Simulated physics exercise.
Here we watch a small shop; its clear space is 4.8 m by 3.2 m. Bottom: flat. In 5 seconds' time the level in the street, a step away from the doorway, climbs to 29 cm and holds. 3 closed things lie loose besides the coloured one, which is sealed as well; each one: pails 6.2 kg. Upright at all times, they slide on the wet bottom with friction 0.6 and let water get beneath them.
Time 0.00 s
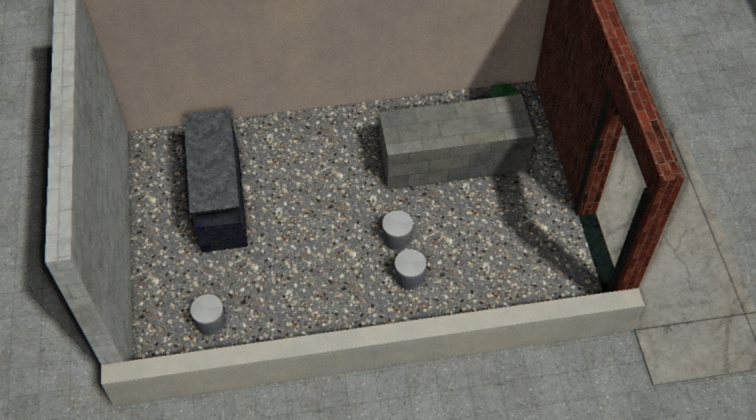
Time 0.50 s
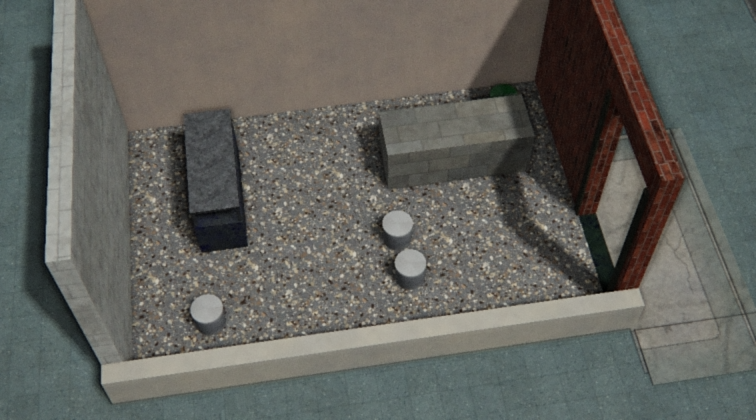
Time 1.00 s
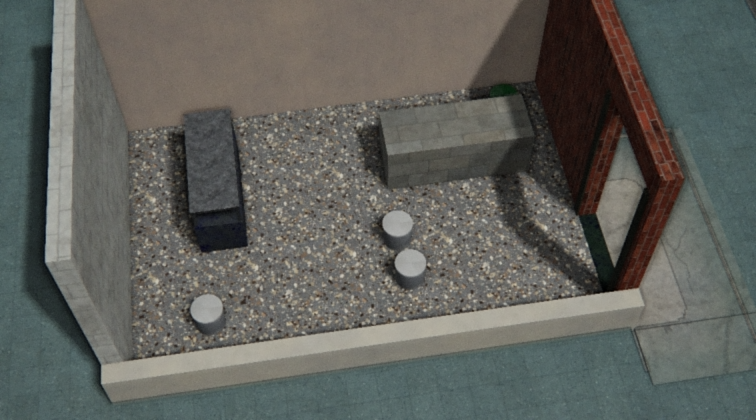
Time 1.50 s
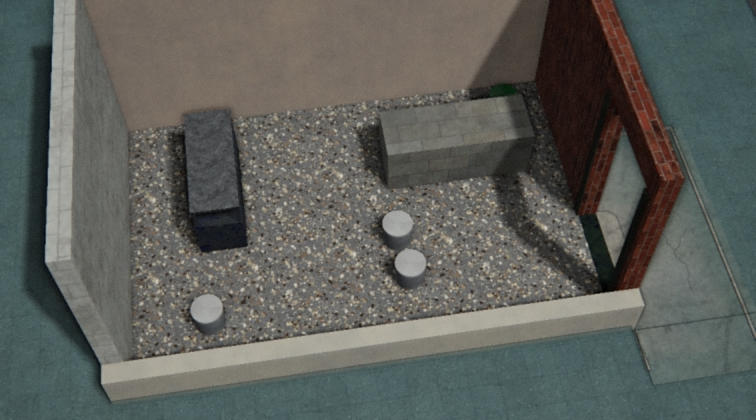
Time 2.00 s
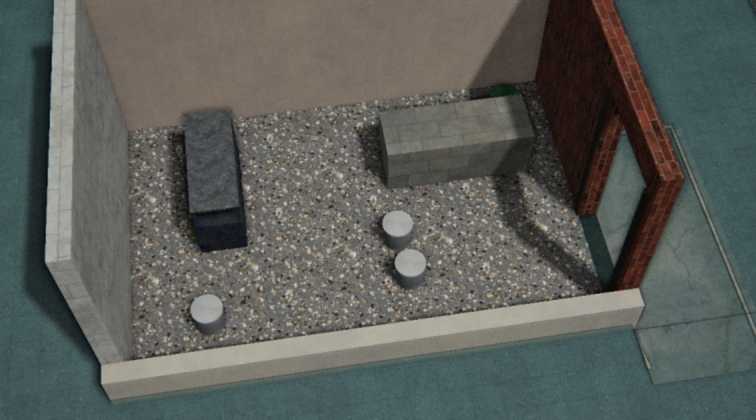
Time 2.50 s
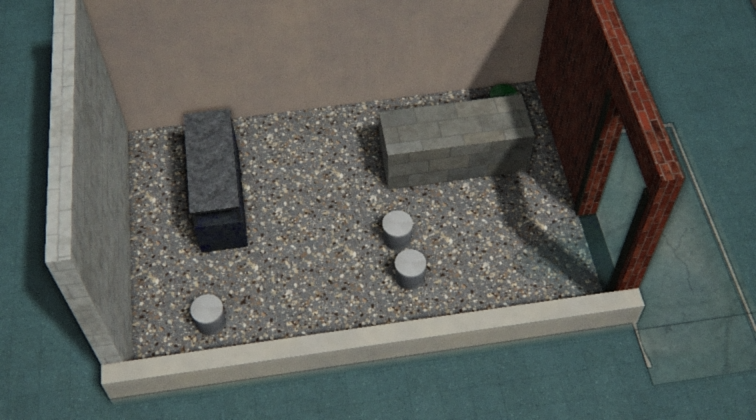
A small roofless shop with a speckled pebble floor is seen from high above by a still camera. A dark block stands at left, a long grey one at right with a bit of green behind it, and three pale cylinders sit nearer the front, beside a brick wall with a doorway. Blue-green water spreads over the grey street, covers the paving outside, then creeps just inside the doorway, while the objects stay still.
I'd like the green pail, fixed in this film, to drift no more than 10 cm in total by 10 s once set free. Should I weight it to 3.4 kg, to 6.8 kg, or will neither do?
Go for 6.8 kg.
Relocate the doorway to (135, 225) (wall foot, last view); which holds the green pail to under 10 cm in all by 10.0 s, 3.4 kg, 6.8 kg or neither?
There both choices fail.
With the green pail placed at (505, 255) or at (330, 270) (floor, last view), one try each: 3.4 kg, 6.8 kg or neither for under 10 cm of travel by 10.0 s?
Log: Try 1 neither pick works; try 2 neither pick works.
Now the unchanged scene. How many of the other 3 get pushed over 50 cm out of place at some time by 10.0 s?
I make that 3.
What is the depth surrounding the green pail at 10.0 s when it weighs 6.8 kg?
Depth: Approx. 5 cm.
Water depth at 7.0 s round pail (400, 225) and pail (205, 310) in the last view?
I'd estimate 9 cm for the first and 9 cm for the second.
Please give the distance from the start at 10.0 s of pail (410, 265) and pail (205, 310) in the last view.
First 300 cm, then 250 cm.
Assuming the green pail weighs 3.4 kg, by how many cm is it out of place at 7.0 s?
Shift: Roughly 0 cm.
After 3.5 s the green pail would be 0 cm from its start with 3.4 kg and 0 cm from its start with 6.8 kg; 0 cm of water round it then.
After 4.5 s the green pail would be 0 cm from its start with 3.4 kg and 0 cm from its start with 6.8 kg; 0 cm of water round it then.
After 7.0 s the green pail would be 0 cm from its start with 3.4 kg and 0 cm from its start with 6.8 kg; 0 cm of water round it then.
After 10.0 s the green pail would be 27 cm from its start with 3.4 kg and 0 cm from its start with 6.8 kg; 5 cm of water round it then.
